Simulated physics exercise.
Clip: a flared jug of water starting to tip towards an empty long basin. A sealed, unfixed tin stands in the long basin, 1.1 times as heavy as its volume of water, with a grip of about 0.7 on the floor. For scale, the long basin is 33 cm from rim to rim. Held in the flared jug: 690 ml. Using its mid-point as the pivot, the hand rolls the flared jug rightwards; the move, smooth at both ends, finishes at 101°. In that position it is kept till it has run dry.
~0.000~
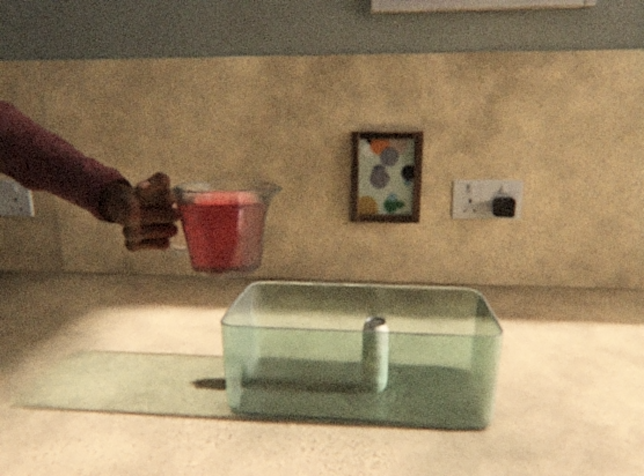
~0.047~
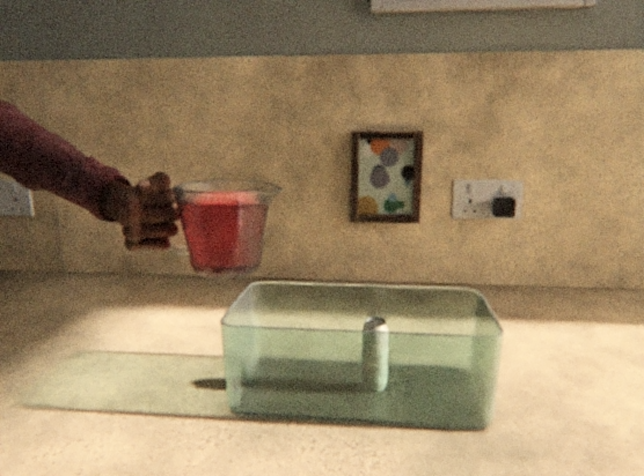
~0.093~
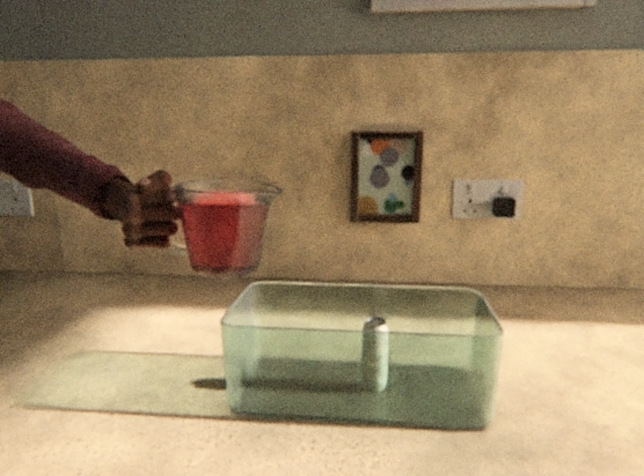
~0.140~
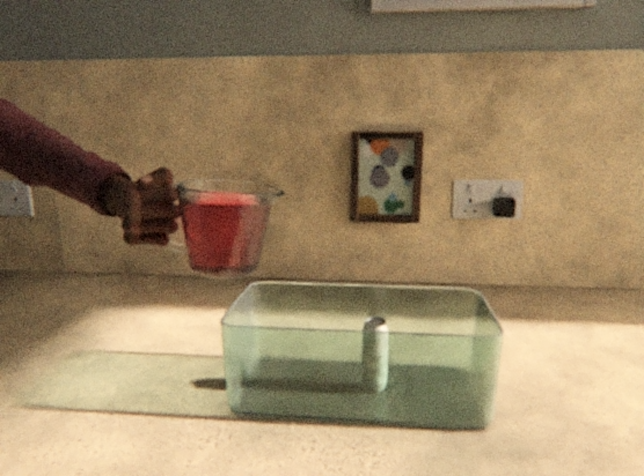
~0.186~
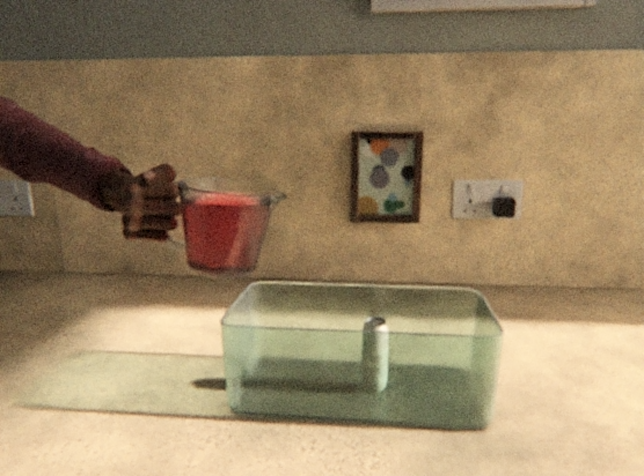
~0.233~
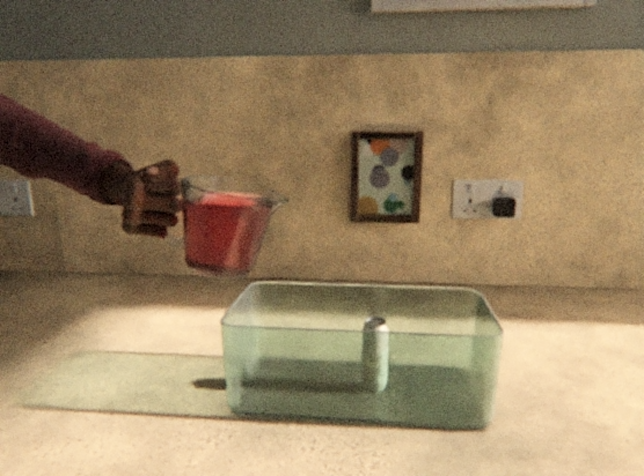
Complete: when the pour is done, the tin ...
... remains on its base.
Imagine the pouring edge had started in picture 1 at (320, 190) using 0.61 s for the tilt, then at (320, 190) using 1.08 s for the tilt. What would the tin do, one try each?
Run one: It tumbles. Run two: It tumbles.
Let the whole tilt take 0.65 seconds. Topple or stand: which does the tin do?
In that case the tin stays vertical.
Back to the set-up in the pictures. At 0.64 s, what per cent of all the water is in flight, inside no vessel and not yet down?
Close to 18 per cent, I'd say.
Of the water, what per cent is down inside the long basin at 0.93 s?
I reckon close to 74 per cent.
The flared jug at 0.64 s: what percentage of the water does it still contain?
Near 70 in a hundred.
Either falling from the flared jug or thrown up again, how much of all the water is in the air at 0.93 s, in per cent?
10 per cent, roughly.
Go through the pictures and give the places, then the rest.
It leans 0°; its right rim is at (282, 188); the water meets the walls at (184, 198) and (269, 200); the long basin's rim runs from (236, 302) to (490, 312); the tin's top is at (375, 324), in the first frame.
It leans 0°; its right rim is at (282, 189); the water meets the walls at (185, 198) and (269, 200), in the second frame.
It leans 2°; its right rim is at (283, 190); the water meets the walls at (186, 197) and (270, 201), in the third frame.
It leans 4°; its right rim is at (284, 193); the water meets the walls at (186, 197) and (271, 201), in the fourth frame.
It leans 7°; its right rim is at (286, 196); the water meets the walls at (188, 198) and (274, 201), in the fifth frame.
It leans 11°; its right rim is at (289, 201); the water meets the walls at (190, 198) and (277, 202), in the sixth frame.
By 0.64 s the tilt is 65° and 71 per cent is still to pour; the tin stands where it began.
By 0.93 s the tilt is 96° and 17 per cent is still to pour; the tin stands where it began.
By 1.24 s the tilt is 101° and 0 per cent is still to pour; the tin stands where it began.
By 1.58 s the tilt is 101° and 0 per cent is still to pour; the tin stands where it began.
At rest the tin stands where it began.
